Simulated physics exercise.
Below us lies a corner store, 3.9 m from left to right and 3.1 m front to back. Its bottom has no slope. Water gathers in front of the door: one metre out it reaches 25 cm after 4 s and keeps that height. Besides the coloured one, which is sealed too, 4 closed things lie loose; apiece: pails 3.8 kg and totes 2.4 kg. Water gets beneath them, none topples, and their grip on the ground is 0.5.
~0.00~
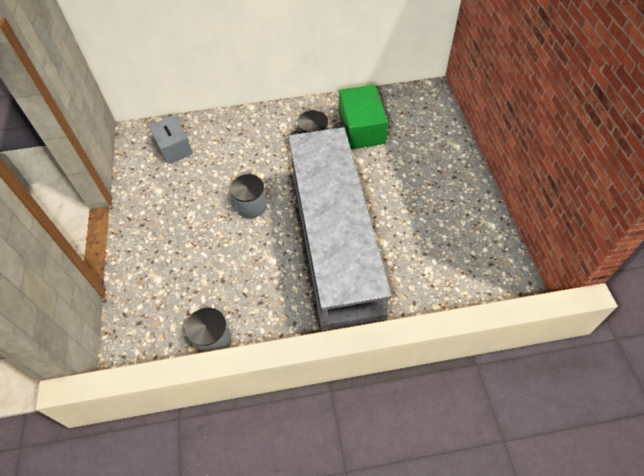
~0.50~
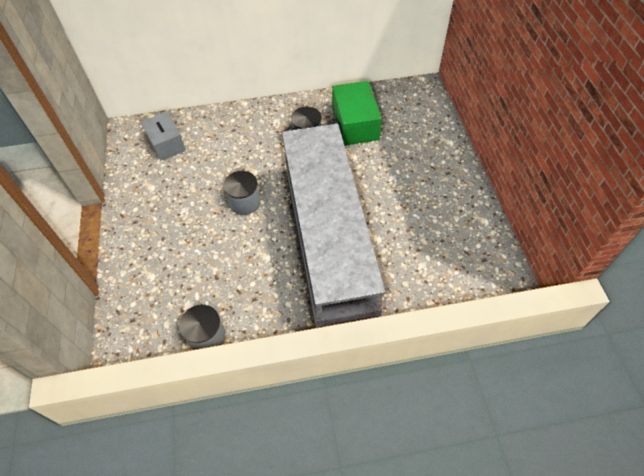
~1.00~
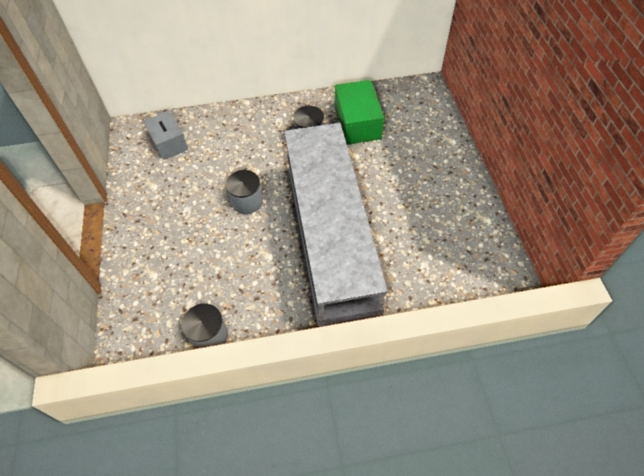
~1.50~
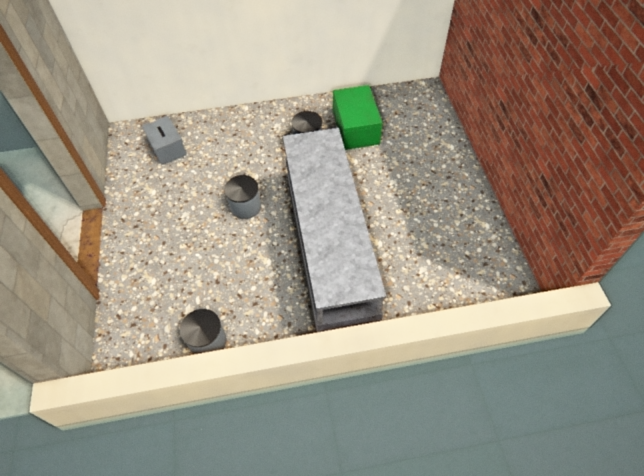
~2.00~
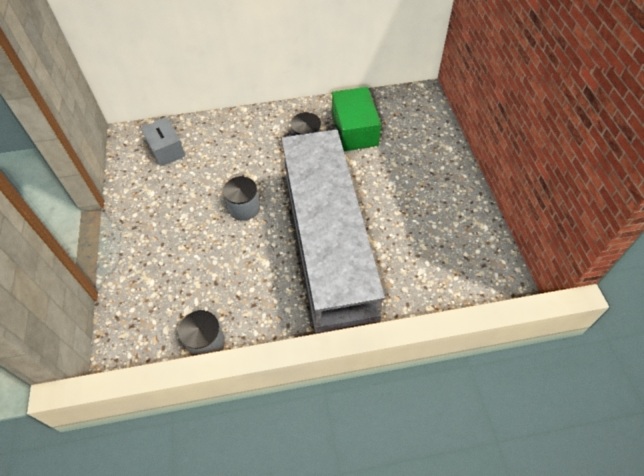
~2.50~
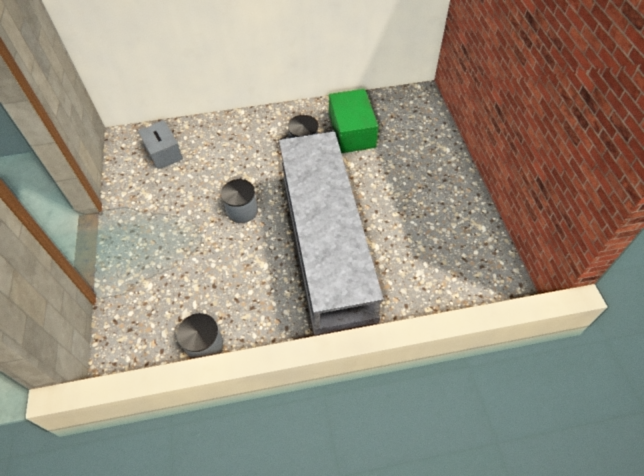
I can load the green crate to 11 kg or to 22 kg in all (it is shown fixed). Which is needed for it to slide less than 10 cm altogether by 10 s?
Verdict: Neither load is enough.
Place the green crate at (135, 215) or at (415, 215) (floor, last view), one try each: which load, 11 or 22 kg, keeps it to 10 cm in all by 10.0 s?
In turn: Neither holds; it takes the larger.
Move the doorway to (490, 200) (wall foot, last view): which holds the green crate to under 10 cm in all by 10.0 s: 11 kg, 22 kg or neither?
In that case neither weight holds it.
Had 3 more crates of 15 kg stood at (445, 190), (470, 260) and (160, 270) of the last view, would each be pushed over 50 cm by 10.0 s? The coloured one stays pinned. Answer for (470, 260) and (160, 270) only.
In turn: Less, past it.
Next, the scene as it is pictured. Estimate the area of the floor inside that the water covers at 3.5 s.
Roughly 3.5 m2.
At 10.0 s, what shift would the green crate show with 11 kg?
Roughly 200 cm.
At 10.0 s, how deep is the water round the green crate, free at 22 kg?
About 8 cm.
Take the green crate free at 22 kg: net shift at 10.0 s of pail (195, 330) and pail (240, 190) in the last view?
In that order: 5 cm, 250 cm.
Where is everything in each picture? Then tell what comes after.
The first frame shows the green crate at (363, 105), on the bottom; 0.0 m2 under water; 0 of 5 have shifted.
The second frame shows the green crate at (356, 102), on the bottom; 0.0 m2 under water; 0 of 5 have shifted.
The third frame shows the green crate at (359, 101) rests on the ground; 0.0 m2 under water; 0 of 5 have shifted.
The fourth frame shows the green crate at (357, 106), on the bottom; 0.0 m2 under water; 0 of 5 have shifted.
The fifth frame shows the green crate at (356, 108) rests on the ground; 0.1 m2 under water; 0 of 5 have shifted.
The sixth frame shows the green crate at (353, 110) rests on the ground; water covers 0.7 m2; 0 of 5 have shifted.
After 3.5 s the green crate would be 0 cm from its start with 11 kg and 0 cm from its start with 22 kg; 0 cm of water round it then.
After 4.5 s the green crate would be 0 cm from its start with 11 kg and 0 cm from its start with 22 kg; 1 cm of water round it then.
After 7.0 s the green crate would be 95 cm from its start with 11 kg and 19 cm from its start with 22 kg; 5 cm of water round it then.
After 10.0 s the green crate would be 218 cm from its start with 11 kg and 134 cm from its start with 22 kg; 8 cm of water round it then.
